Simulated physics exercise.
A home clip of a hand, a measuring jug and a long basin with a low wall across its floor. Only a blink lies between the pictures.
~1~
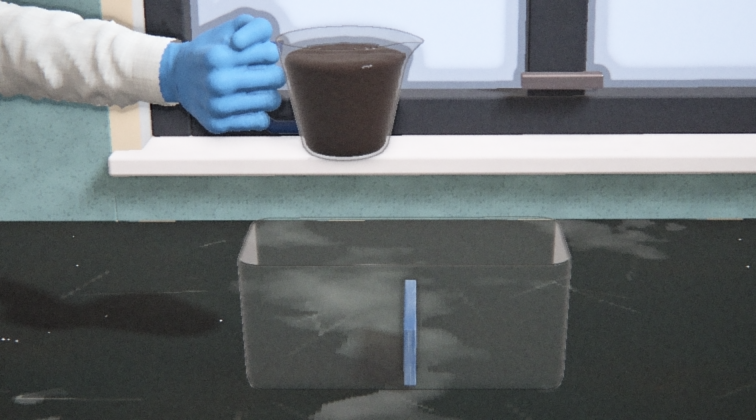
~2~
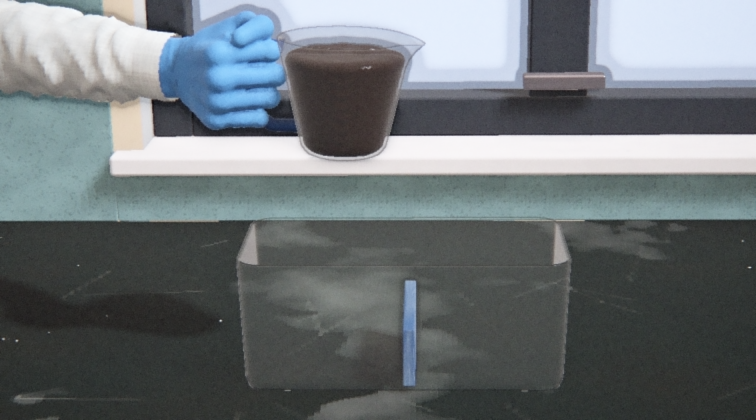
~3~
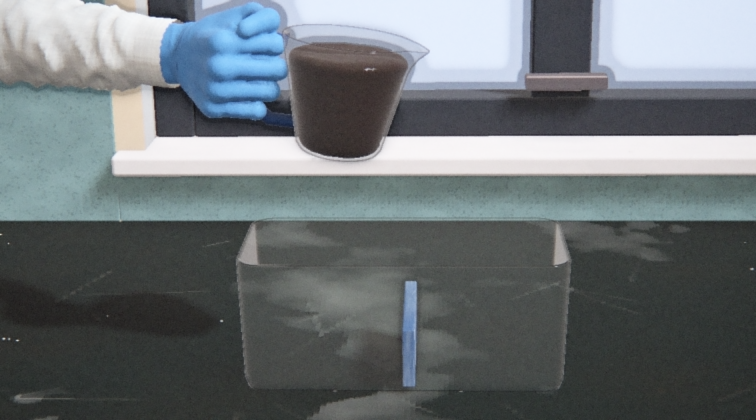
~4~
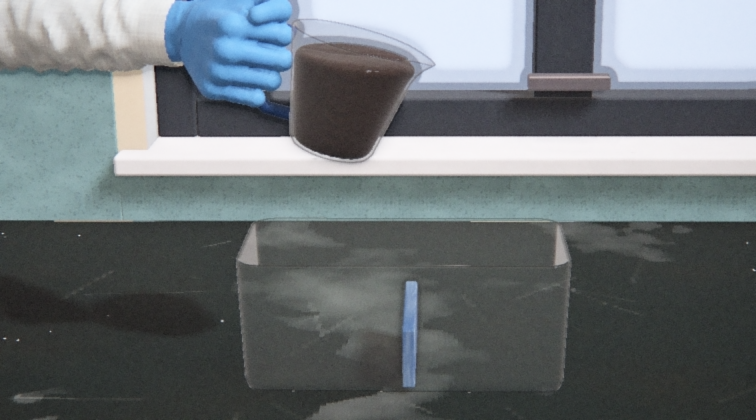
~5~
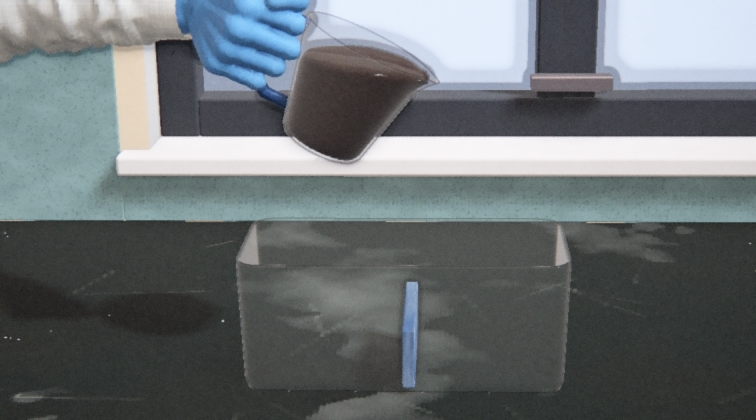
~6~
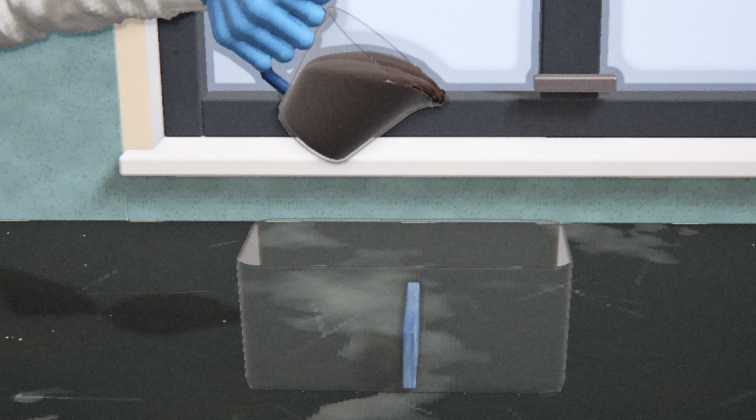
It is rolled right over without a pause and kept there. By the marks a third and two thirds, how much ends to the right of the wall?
It comes to more than two thirds.
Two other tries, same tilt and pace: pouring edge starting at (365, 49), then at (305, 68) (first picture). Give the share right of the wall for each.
First some 40, then 5 per cent.
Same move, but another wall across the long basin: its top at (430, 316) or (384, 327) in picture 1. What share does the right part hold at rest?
Roughly 65 per cent, and 80 per cent.
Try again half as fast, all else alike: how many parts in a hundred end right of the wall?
Near 95 %.
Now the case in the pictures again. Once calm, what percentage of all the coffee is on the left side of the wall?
Near 10 %.
A moment on, the measuring jug is tipped right over and 25 per cent is still to pour, 0 is left of the wall and 47 right of it.
Next, the measuring jug is tipped right over and 1 per cent is still to pour, 3 is left of the wall and 81 right of it.
Then the measuring jug is tipped right over and 0 per cent is still to pour, 7 is left of the wall and 86 right of it.
Later the measuring jug is tipped right over and 0 per cent is still to pour, 8 is left of the wall and 86 right of it.
Finally, 8 per cent lies left of the wall, 86 right of it and 6 outside.
